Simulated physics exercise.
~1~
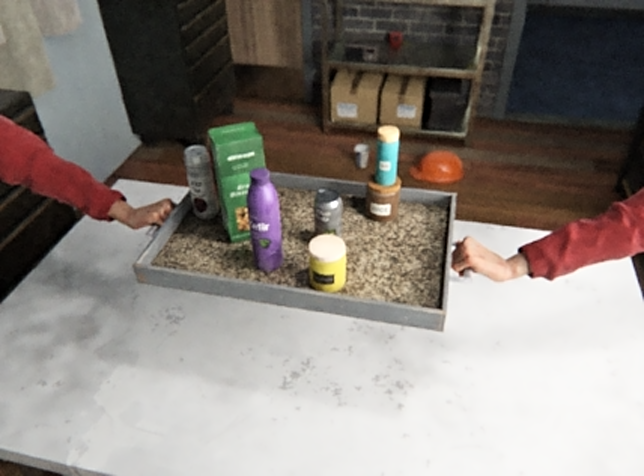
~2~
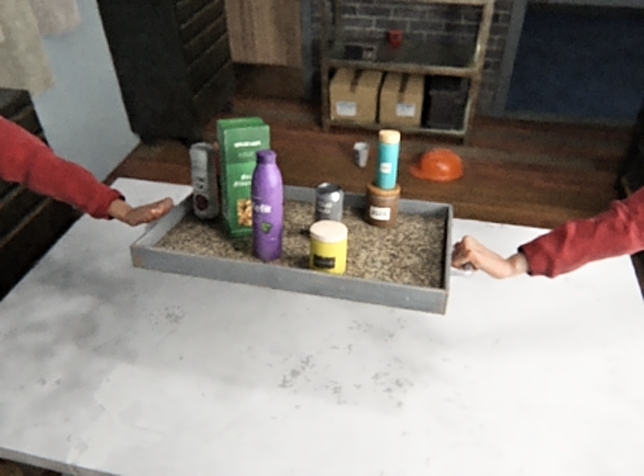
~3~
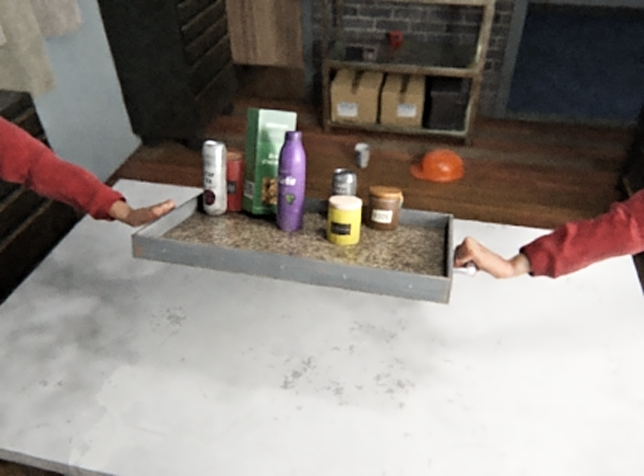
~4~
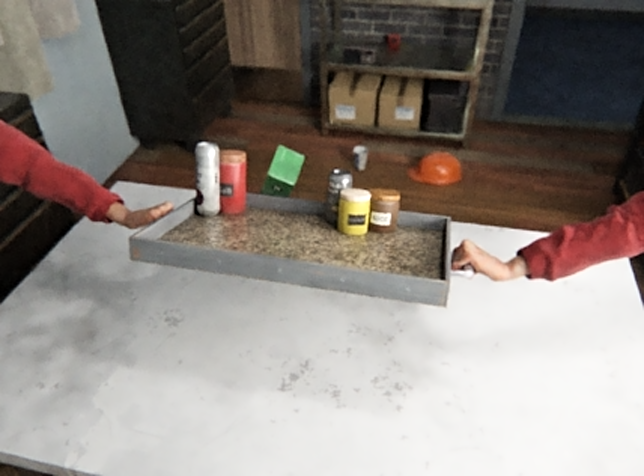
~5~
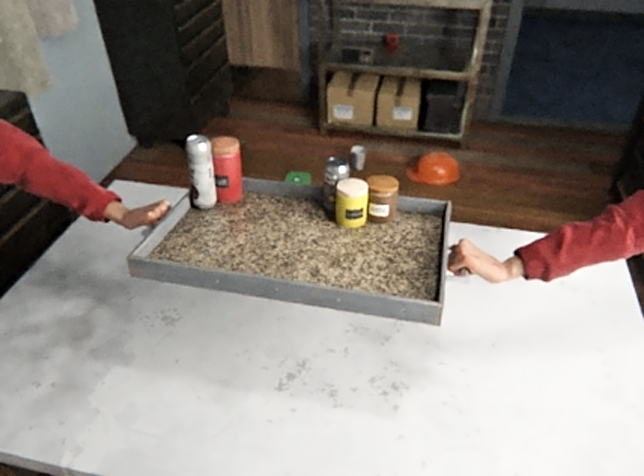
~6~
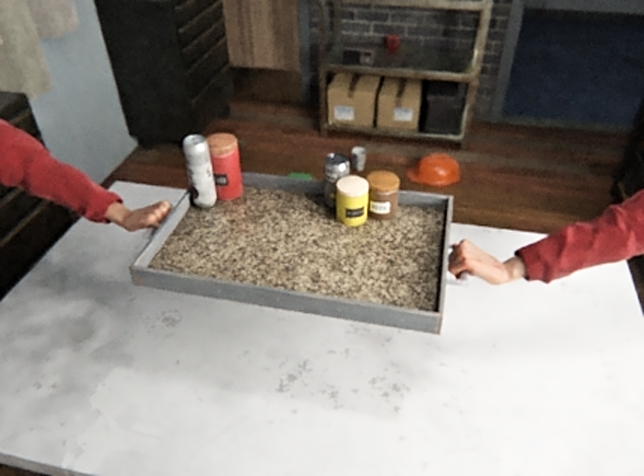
The hand-held tray tips away and levels again, losing a turquoise shaker, purple bottle and green carton.
